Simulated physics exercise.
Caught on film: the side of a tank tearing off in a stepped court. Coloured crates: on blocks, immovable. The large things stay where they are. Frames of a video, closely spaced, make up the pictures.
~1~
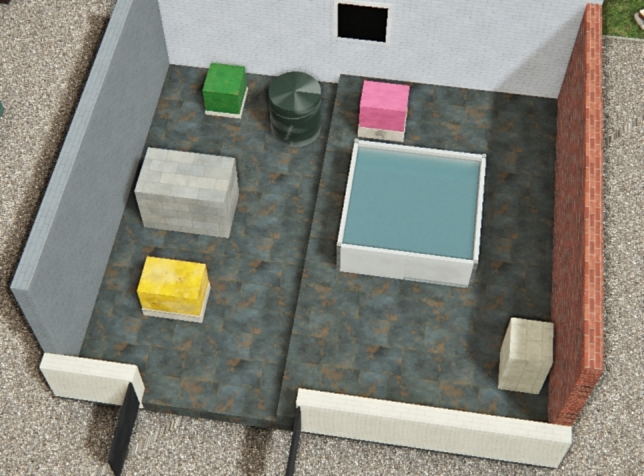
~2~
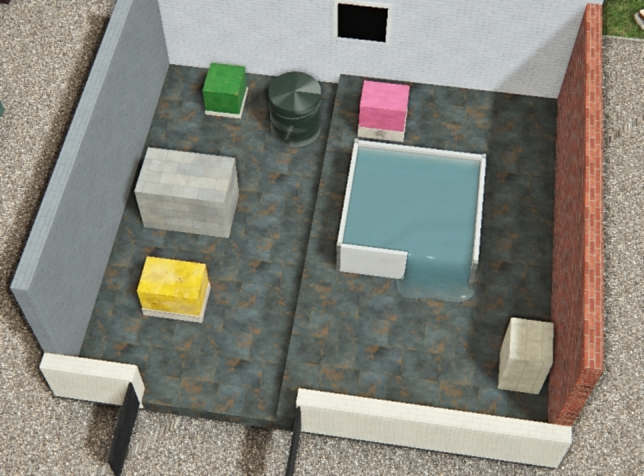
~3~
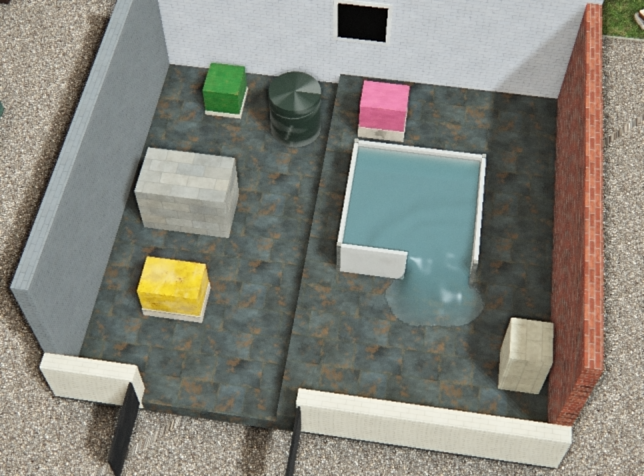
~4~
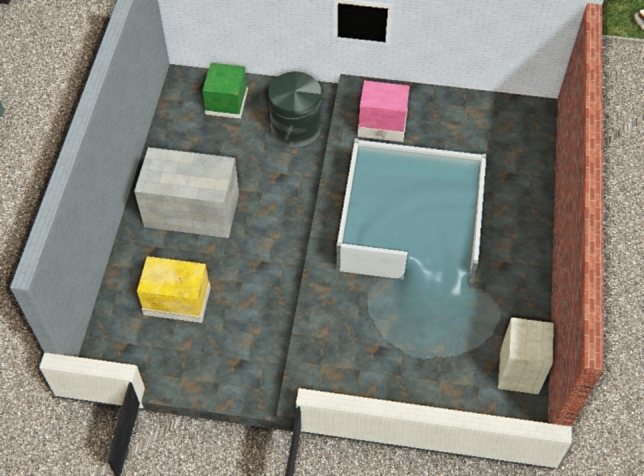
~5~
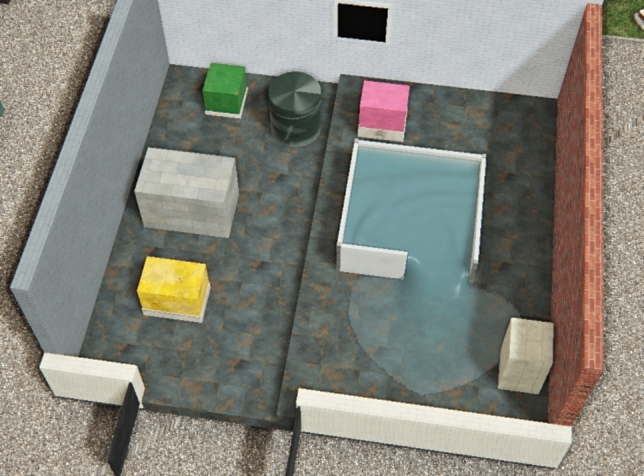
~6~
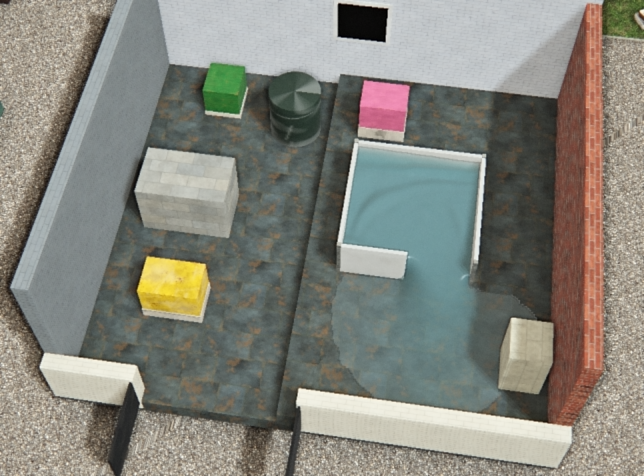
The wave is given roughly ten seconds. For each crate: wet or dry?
My prediction: The pink crate will be missed by the water. The green crate will be missed by the water. The yellow crate will be missed by the water.
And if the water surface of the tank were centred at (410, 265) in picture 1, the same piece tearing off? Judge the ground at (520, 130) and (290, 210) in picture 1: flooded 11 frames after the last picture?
The first spot is not reached, while the second is not reached.
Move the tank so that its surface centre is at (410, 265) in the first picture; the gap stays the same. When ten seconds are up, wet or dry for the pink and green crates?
Result: Pink crate is untouched; green crate is flooded.
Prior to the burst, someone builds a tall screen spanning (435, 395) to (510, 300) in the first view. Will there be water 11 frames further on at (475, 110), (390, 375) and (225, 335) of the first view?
Outcome by spot, in order - unwatered, watered, watered.
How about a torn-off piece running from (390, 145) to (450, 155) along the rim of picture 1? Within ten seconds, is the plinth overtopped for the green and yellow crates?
First, the green crate is flooded; second, the yellow crate is not reached.
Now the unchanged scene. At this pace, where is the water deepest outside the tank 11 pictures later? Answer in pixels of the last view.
My estimate is about (536, 436).
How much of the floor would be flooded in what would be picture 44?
That comes to about 65 per cent.
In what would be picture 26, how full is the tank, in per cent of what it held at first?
By my count, 42 per cent.
A moment on, water covers 15 % of the floor; the pink crate not reached, the green crate not reached, the yellow crate not reached.
Next, water covers 20 % of the floor; the pink crate not reached, the green crate not reached, the yellow crate not reached.
Then, water covers 45 % of the floor; the pink crate not reached, the green crate not reached, the yellow crate water round its plinth.
Later, water covers 65 % of the floor; the pink crate not reached, the green crate not reached, the yellow crate water round its plinth.
In the end, water covers 90 % of the floor; the pink crate stayed above the water, the green crate stayed above the water, the yellow crate stayed above the water.
